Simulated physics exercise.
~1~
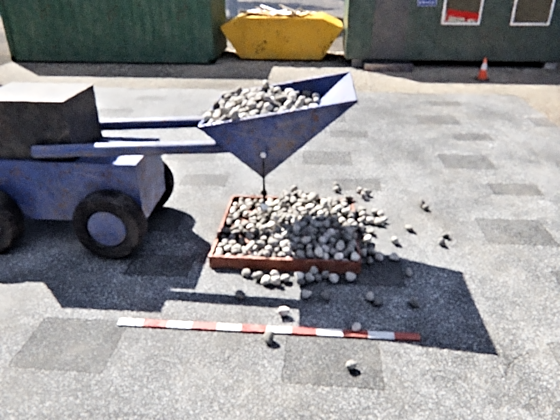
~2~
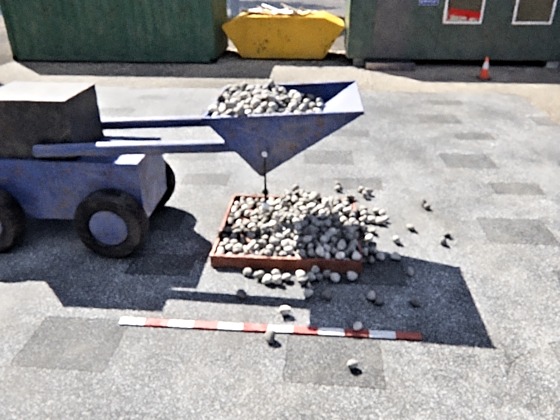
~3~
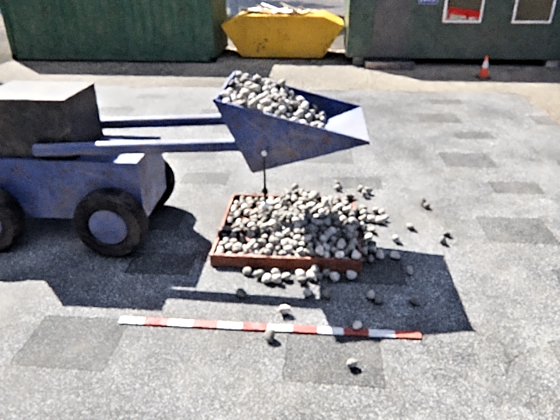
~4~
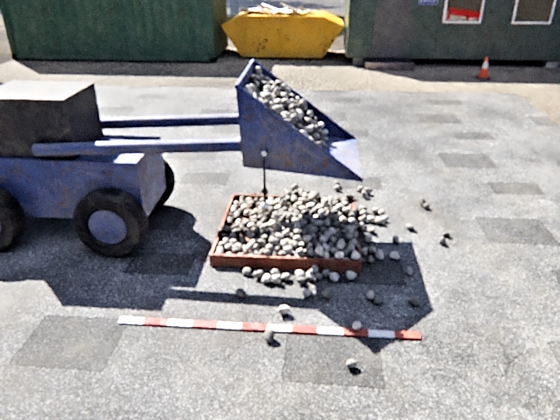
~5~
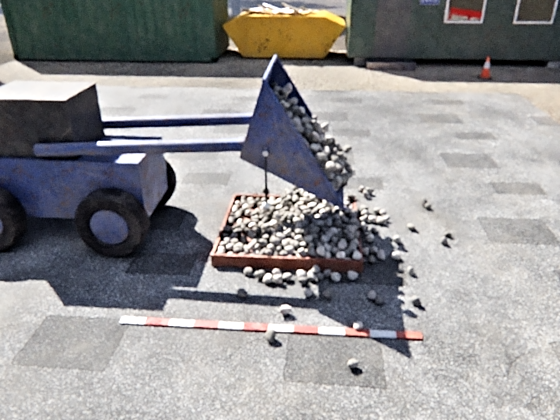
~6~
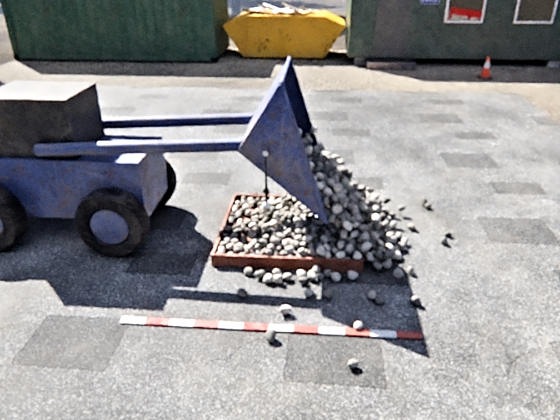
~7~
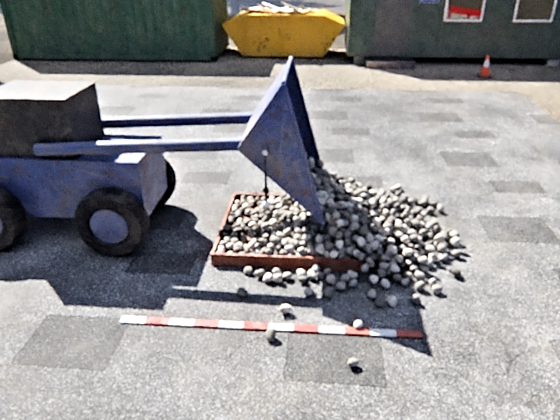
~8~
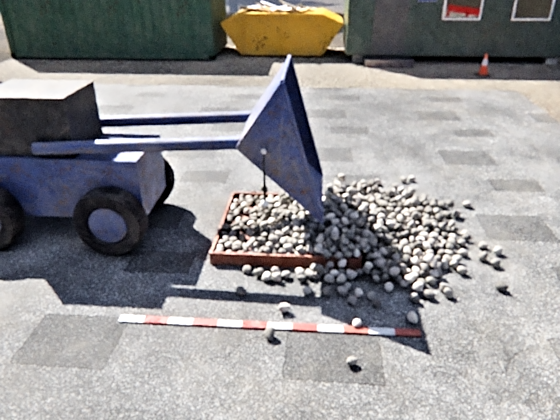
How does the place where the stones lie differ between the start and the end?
At the start the stones are split between the raised bucket and the heap in and around the bin. At the end they are all lower down, in the bin and spread widely over the paving to its right, so the stones as a whole lie farther right and lower.
At first, a blue loader on the left holds a raised bucket of smooth grey stones above a shallow reddish bin already heaped with stones, some of them scattered on the paving around it. The bucket levels out, then tips forward gently, its load still inside. As it tilts steeply, the stones slide over its front edge and pour onto the right side of the heap. The bucket then stops turning and hangs steeply tipped while the last stones fall out. The pile slumps and spreads to the right across the paving, leaving the bucket empty and many stones lying beyond the bin.
